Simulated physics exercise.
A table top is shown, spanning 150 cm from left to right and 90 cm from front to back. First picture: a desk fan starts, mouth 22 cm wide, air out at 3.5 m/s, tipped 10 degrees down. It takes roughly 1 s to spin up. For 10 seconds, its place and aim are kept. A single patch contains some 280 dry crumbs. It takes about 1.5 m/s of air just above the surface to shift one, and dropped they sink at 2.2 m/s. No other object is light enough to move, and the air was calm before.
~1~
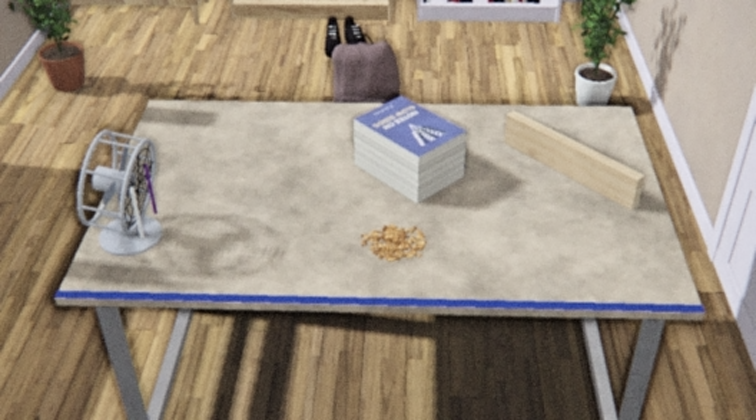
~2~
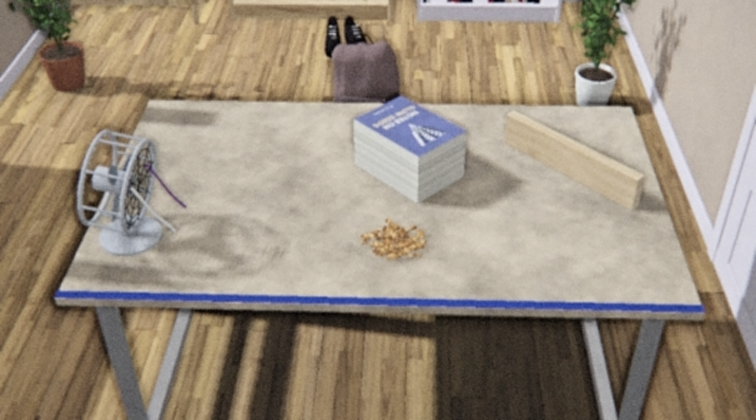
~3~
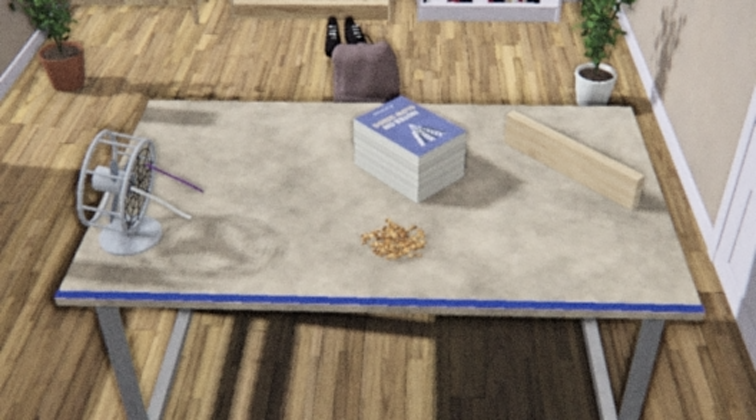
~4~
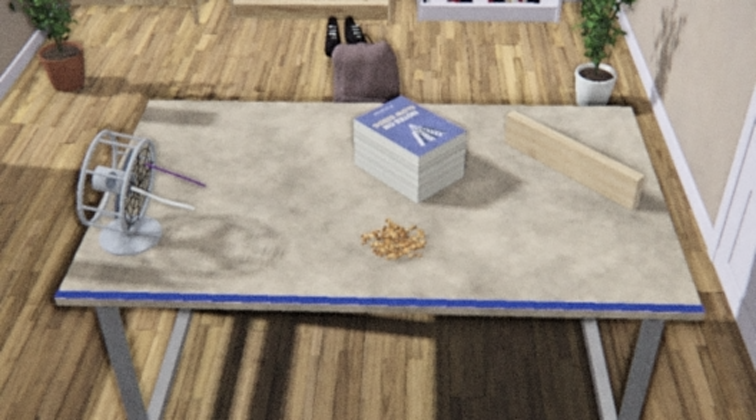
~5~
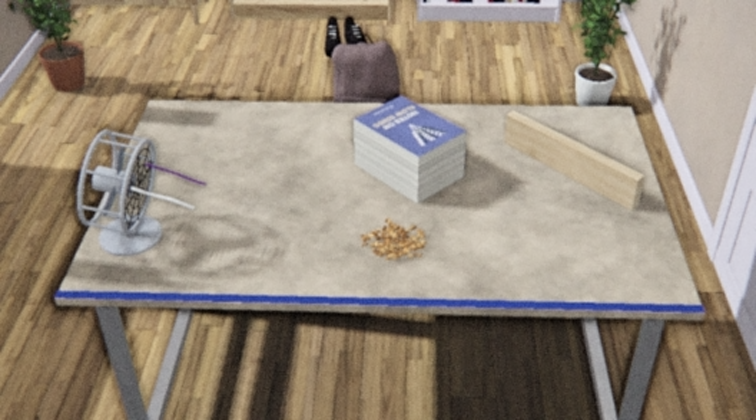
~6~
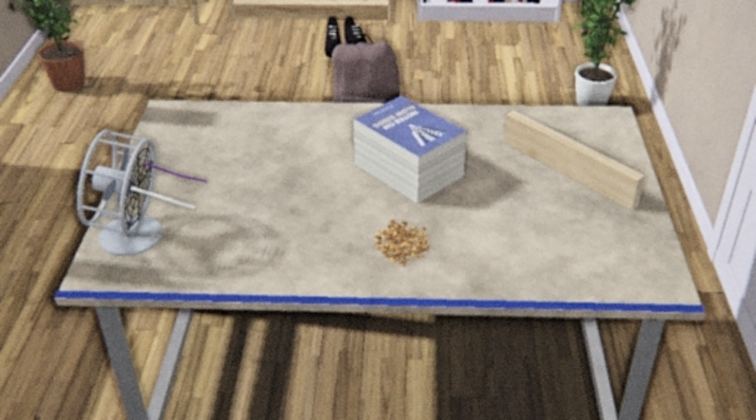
A table holds a fan whose ribbons lift and stream rightward, then some crumbs shift slightly right.
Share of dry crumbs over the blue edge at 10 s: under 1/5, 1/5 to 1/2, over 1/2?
Under 1/5.
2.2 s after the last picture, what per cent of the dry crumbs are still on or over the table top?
Close to 10 in a hundred are still there.
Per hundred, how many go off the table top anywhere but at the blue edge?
About 90 per cent of them.
Then, 1.0 s after the last picture, 7 % are on the move or not yet settled, 3 % are over the blue edge.
Then, 2.2 s after the last picture, 4 % are on the move or not yet settled, 3 % are over the blue edge.
Then, 4.6 s after the last picture, 4 % are on the move or not yet settled, 3 % are over the blue edge.
Then, 9.1 s after the last picture, at the end, 3 % are over the blue edge.
